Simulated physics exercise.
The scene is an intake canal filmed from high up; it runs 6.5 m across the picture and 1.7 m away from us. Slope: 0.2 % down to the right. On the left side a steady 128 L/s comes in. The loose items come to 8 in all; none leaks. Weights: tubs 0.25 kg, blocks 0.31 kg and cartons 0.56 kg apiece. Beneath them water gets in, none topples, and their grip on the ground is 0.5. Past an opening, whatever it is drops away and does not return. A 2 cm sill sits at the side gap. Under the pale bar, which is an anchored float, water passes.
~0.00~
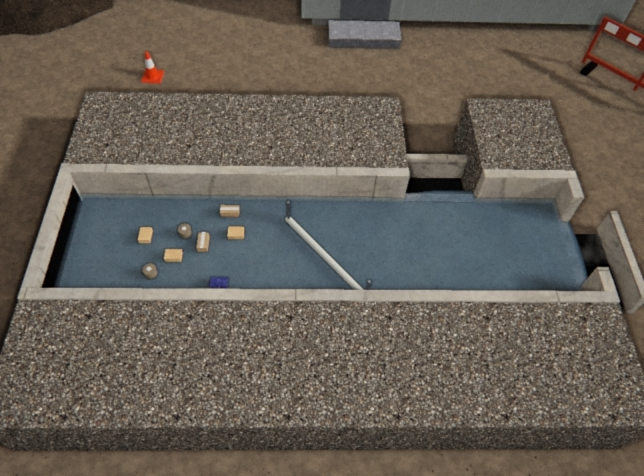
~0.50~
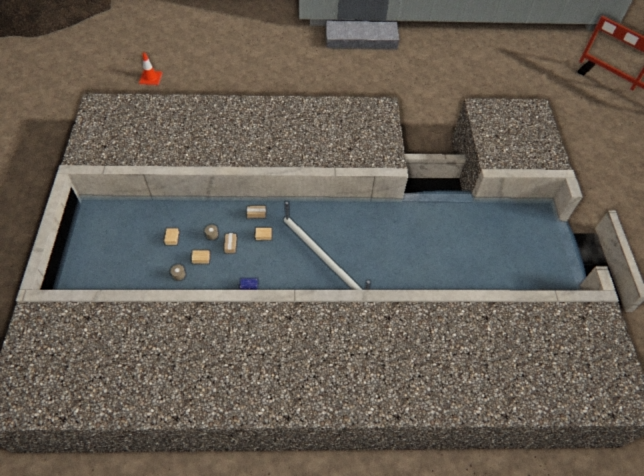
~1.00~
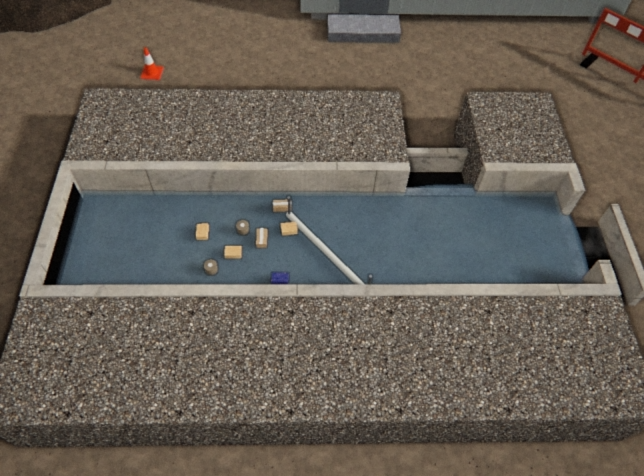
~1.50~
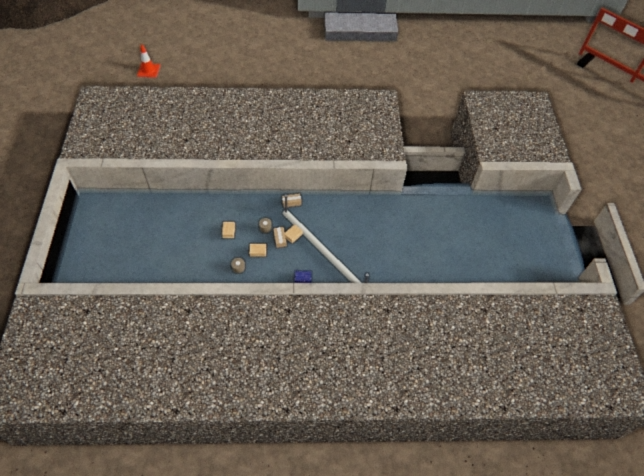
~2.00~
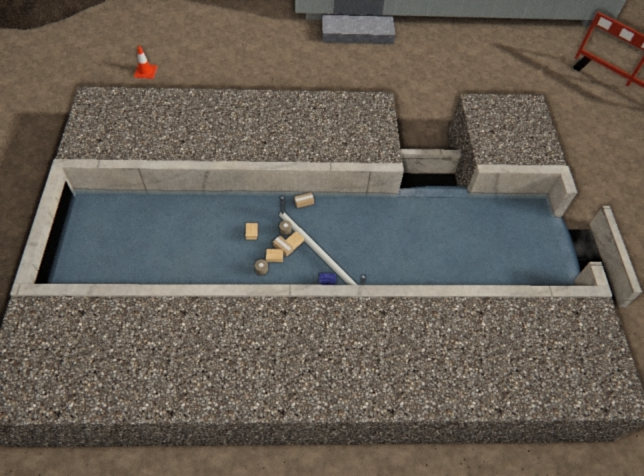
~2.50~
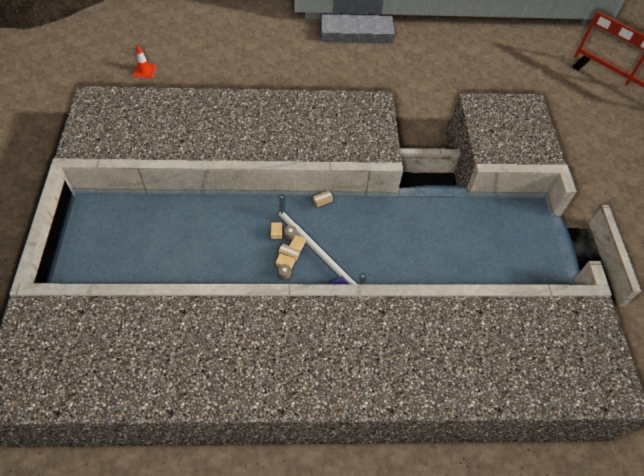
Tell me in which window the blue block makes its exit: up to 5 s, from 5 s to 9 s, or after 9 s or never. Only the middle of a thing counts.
After 9 s or never.
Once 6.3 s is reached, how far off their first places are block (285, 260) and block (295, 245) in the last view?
That comes to 200 cm for the first and 120 cm for the second.
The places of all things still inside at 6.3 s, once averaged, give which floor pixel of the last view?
(321, 272).
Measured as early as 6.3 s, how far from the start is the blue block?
I'd put it at around 150 cm.
After 3.5 s the blue block is near (345, 291), 1.6 m from its start, afloat; 0 of 8 are out; 8 afloat.
After 6.3 s the blue block is near (345, 291), 1.6 m from its start, afloat; 1 of 8 are out; 7 afloat.
After 10.0 s the blue block is near (346, 291), 1.6 m from its start, afloat; 1 of 8 are out; 7 afloat.
After 14.0 s the blue block is near (347, 291), 1.6 m from its start, afloat; 1 of 8 are out; 7 afloat.
